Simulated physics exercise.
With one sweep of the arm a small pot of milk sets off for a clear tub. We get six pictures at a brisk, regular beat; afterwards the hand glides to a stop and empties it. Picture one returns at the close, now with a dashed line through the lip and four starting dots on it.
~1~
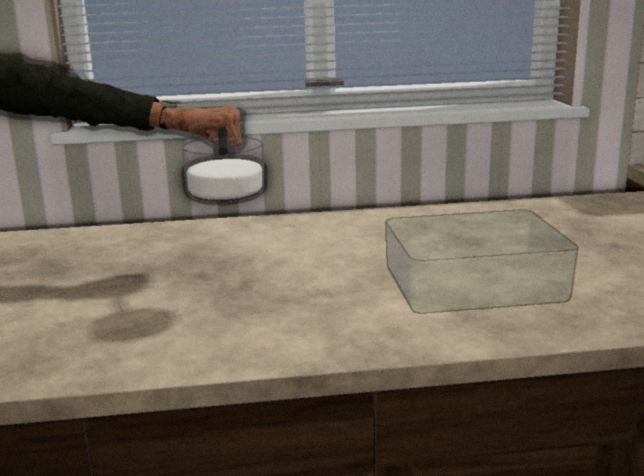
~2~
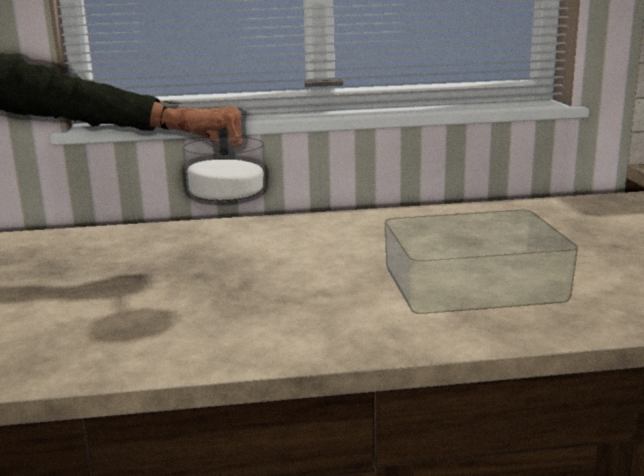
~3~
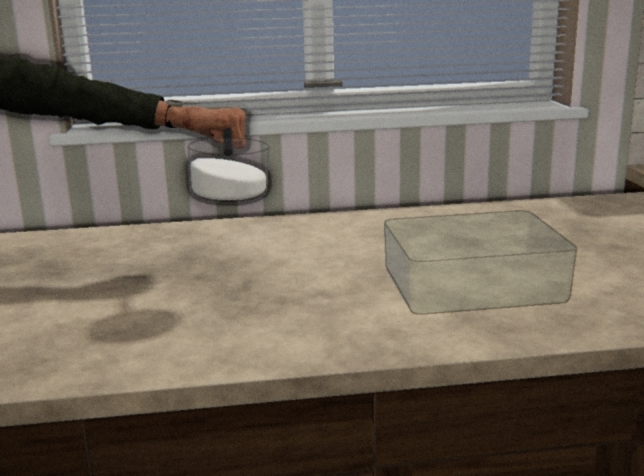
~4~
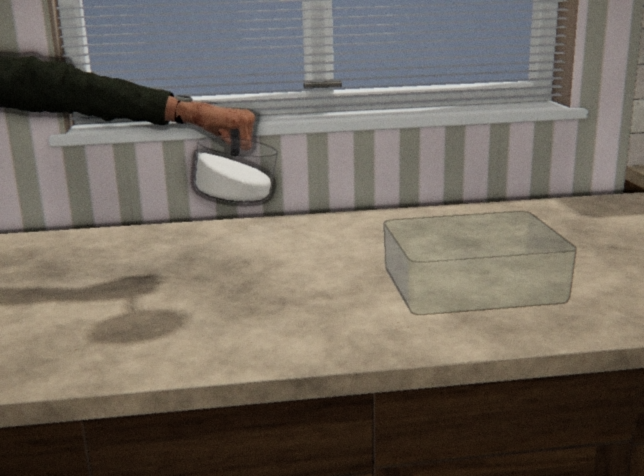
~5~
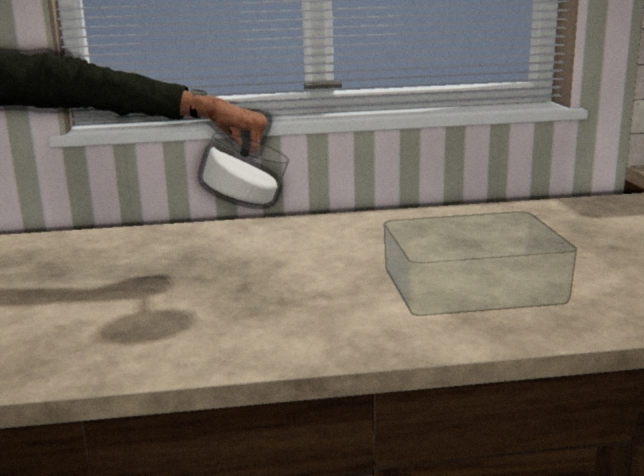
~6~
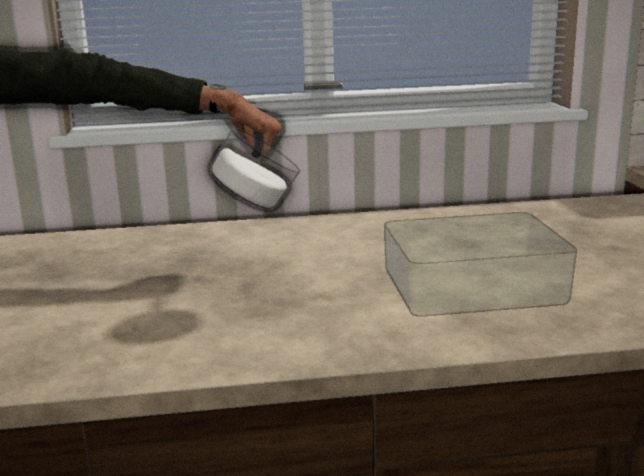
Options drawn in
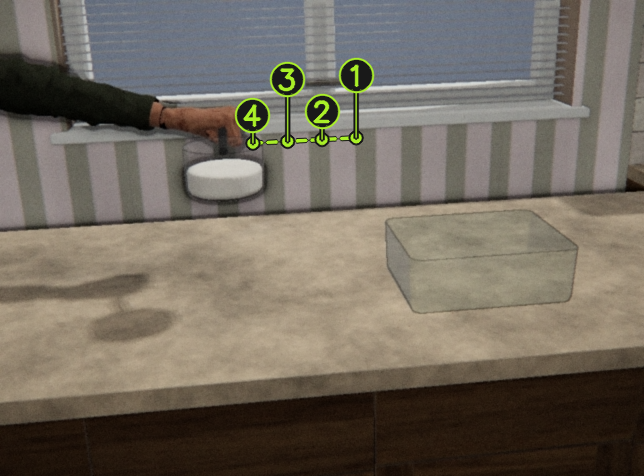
A hand at the end of a dark-sleeved arm holds a small clear pot of white milk at the upper left, before a window with blinds and a striped wall. Seen from the front and slightly above, a mottled beige counter holds an empty clear tub on the right. The pot starts upright, then moves slowly right while tilting steadily rightward, its shadow shifting along the counter.
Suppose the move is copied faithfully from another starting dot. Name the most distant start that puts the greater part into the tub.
It is 3.
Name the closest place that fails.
4 it is.
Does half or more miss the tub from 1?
No, that is safe.
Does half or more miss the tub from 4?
Yes.
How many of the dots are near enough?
Three of them.
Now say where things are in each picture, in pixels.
Upright, lip at (261, 142); tub from (410, 312) to (570, 300); nothing has left yet, in the first picture.
Upright, lip at (262, 143); nothing has left yet, in the second picture.
Tipped about 3°, lip at (267, 145); nothing has left yet, in the third picture.
Tipped about 11°, lip at (276, 150); nothing has left yet, in the fourth picture.
Tipped about 21°, lip at (287, 159); nothing has left yet, in the fifth picture.
Tipped about 35°, lip at (299, 169); nothing has left yet, in the sixth picture.
In lime, 1 at (356, 137); 2 at (322, 139); 3 at (287, 141); 4 at (252, 143).
If 1 is chosen, about 76 % lands in the tub, 2 % falls short and 22 % goes beside or beyond.
If 2 is chosen, about 79 % lands in the tub, 4 % falls short and 17 % goes beside or beyond.
If 3 is chosen, about 73 % lands in the tub, 16 % falls short and 11 % goes beside or beyond.
If 4 is chosen, about 7 % lands in the tub, 90 % falls short and 3 % goes beside or beyond.
